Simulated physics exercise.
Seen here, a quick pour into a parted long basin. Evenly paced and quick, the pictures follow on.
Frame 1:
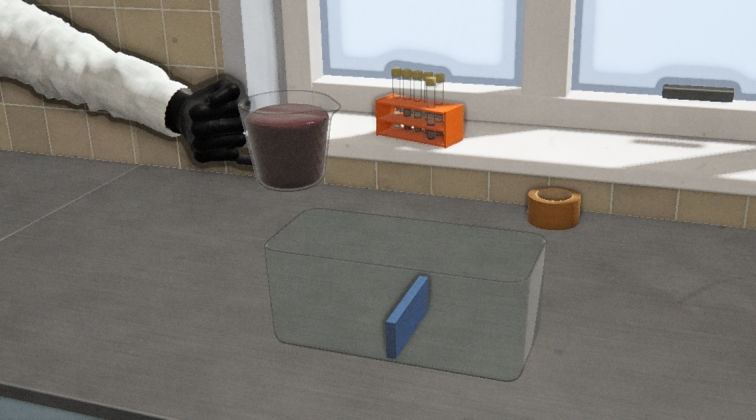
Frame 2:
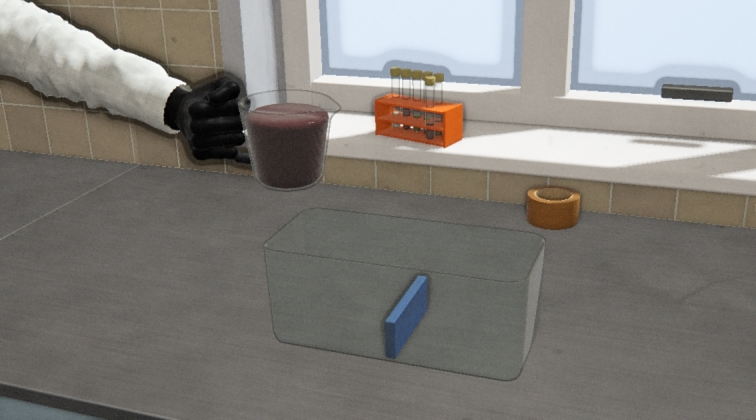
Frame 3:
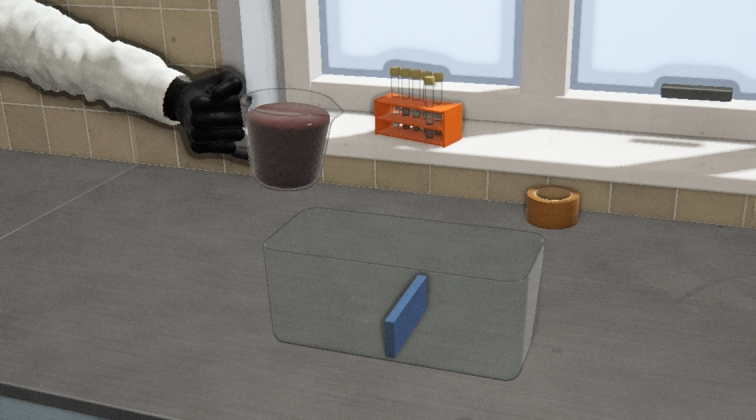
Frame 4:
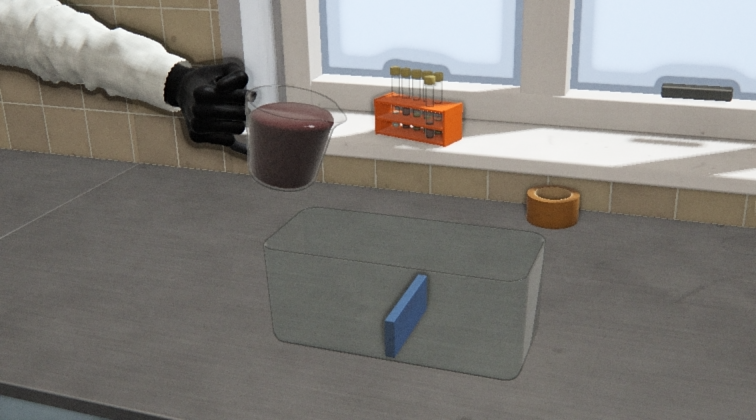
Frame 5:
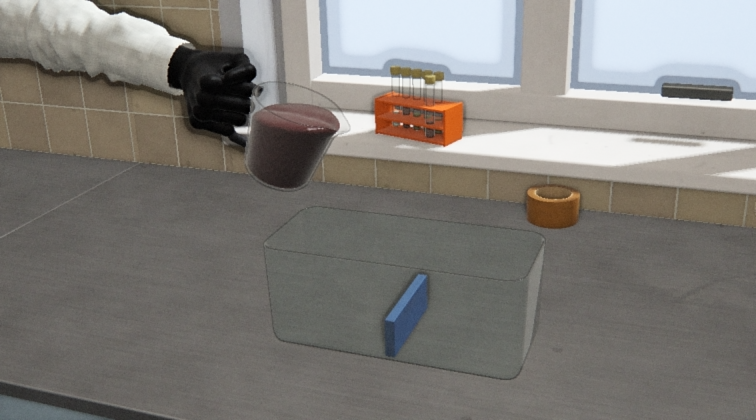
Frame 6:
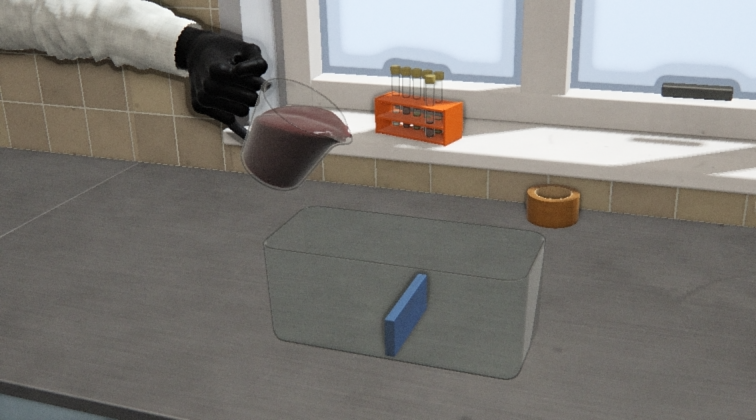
On a grey counter by a window, a black-gloved hand holds a clear cup of dark reddish liquid above a transparent basin with a blue divider, then tilts it rightward until the liquid reaches the lip.
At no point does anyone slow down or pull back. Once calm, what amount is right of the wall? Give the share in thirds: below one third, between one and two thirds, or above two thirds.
The share is below one third.
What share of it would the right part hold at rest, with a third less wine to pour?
Estimated share: Around 0 %.
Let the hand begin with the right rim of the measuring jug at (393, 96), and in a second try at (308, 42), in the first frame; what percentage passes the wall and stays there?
Roughly 90 % and 5 %.
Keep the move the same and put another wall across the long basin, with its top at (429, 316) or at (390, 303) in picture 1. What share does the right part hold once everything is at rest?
About 10 % and 55 %.
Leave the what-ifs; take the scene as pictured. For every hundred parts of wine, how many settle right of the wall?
It comes to about 10 per cent.
A moment on, the measuring jug is tipped on its side and 47 per cent is still to pour, 24 is left of the wall and 3 right of it.
Next, the measuring jug is tipped on its side and 12 per cent is still to pour, 71 is left of the wall and 6 right of it.
Then the measuring jug is tipped on its side and 2 per cent is still to pour, 87 is left of the wall and 7 right of it.
Later the measuring jug is tipped on its side and 0 per cent is still to pour, 90 is left of the wall and 8 right of it.
In the end 91 per cent lies left of the wall, 8 right of it and 1 outside.
